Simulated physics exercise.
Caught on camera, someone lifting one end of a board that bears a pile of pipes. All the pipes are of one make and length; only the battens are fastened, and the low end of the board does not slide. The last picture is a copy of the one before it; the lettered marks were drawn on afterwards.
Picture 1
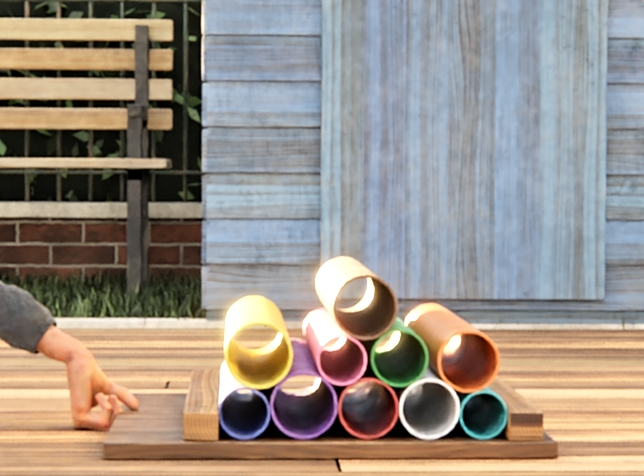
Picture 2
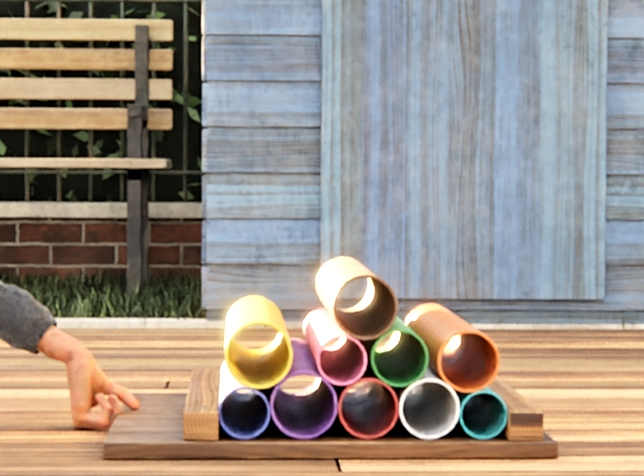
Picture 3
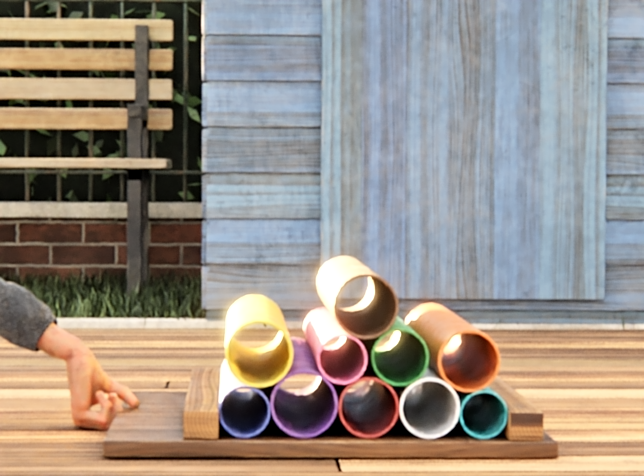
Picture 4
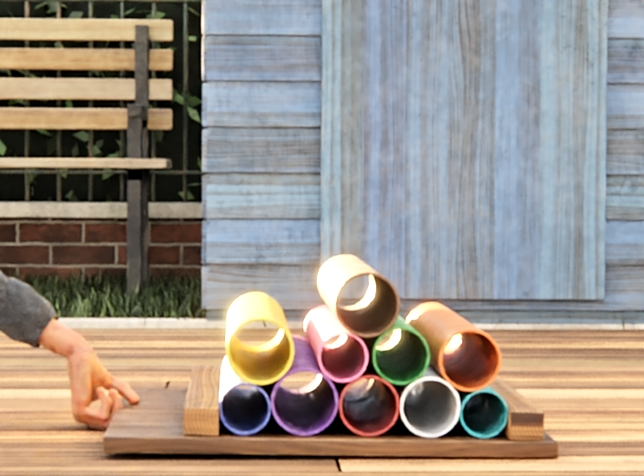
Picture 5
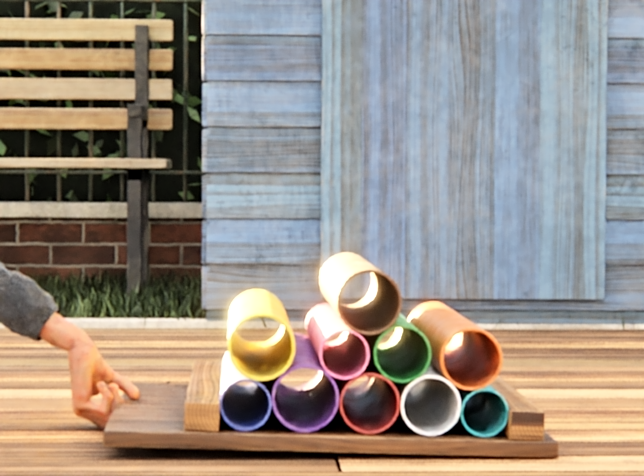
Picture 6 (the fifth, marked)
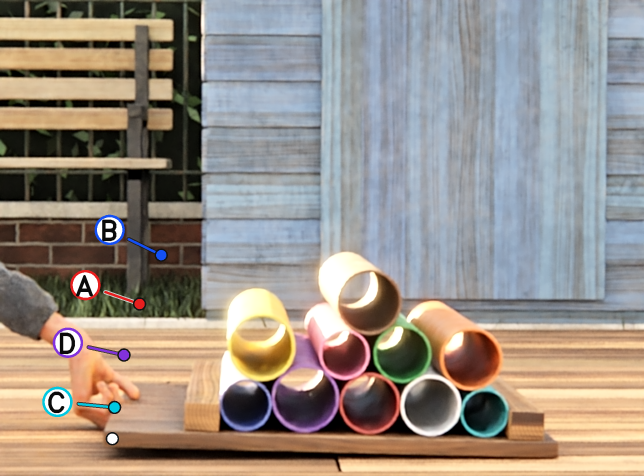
On a wooden deck, a hand at the left slowly raising one end of a board stacked with colourful pipes, tilting it slightly.
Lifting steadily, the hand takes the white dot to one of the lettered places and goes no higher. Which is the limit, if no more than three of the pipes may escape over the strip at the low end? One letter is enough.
Mark B is as high as it can go.
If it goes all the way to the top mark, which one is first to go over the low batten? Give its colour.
The orange one.
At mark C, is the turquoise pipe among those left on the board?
Yes.
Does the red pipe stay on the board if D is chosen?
Yes.
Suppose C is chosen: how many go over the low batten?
At C the number is none.
On the marked copy, A at (139, 304); B at (161, 255); C at (115, 407); D at (124, 355); the white dot at (113, 438).
With B. Early on, board at 16°.
Further on, board at 26°.
At the end, board at 26°, one over the low batten (orange).
As for the rest, A one over the low batten (orange); C none over the low batten; D none over the low batten.
